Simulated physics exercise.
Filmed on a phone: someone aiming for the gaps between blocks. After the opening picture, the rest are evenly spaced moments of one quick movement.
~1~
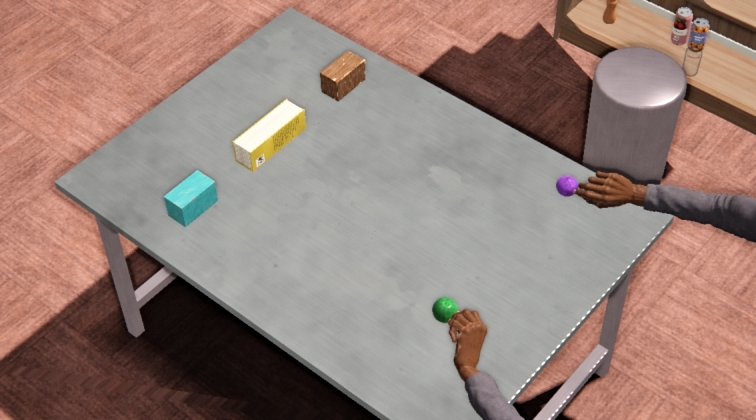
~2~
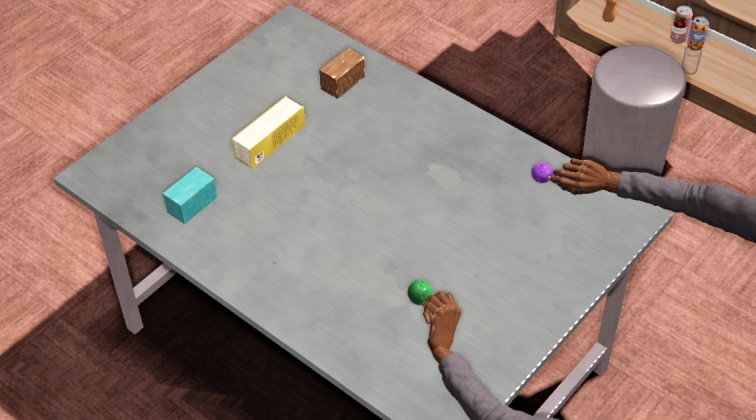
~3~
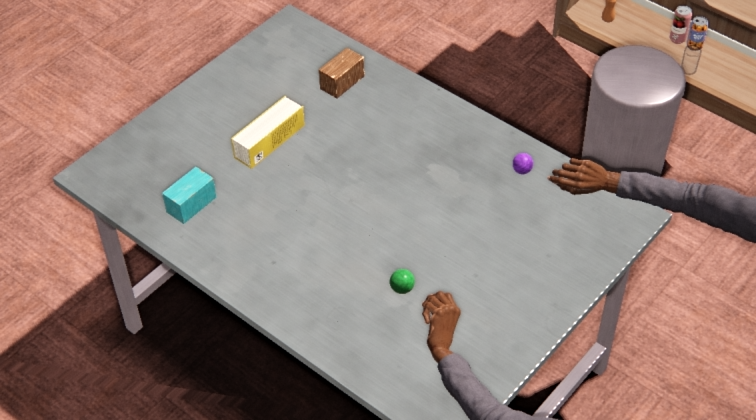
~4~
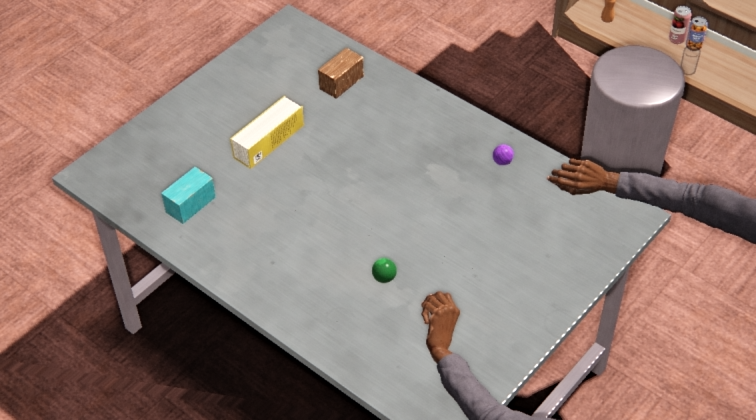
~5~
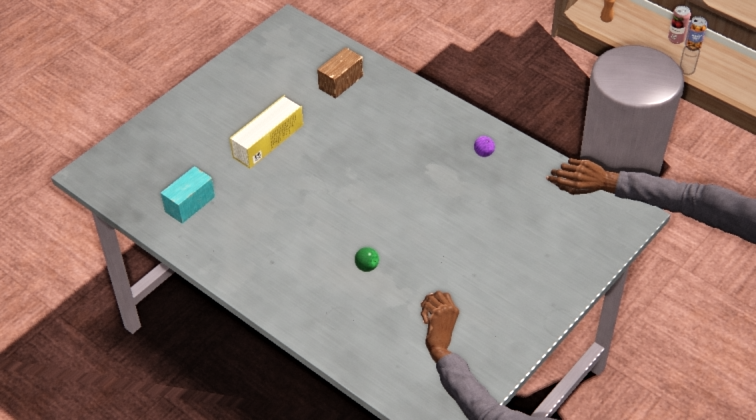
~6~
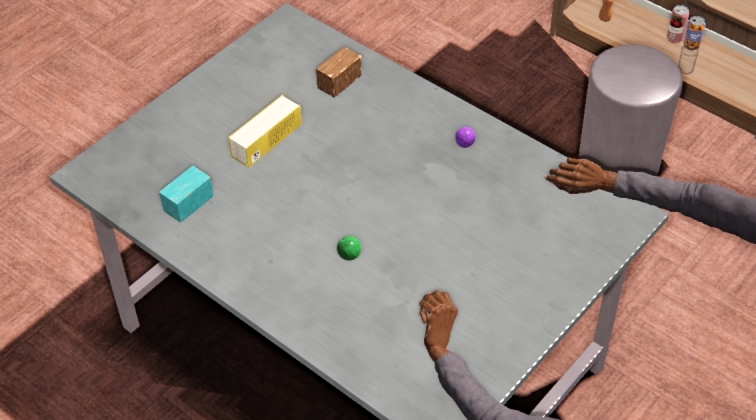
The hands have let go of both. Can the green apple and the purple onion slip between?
Outcome: The green apple gets between the blocks; the purple onion is stopped.
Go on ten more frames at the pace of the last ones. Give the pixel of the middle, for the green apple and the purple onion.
The green apple at (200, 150), the purple onion at (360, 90).
Then, 0.40 s later than the last frame, green apple heading on near (199, 151); purple onion coming back near (357, 91).
Then, 1.02 s later than the last frame, green apple heading on near (56, 185); purple onion coming back near (352, 106).
When it is over, the green apple rolls through; the purple onion bounces off.
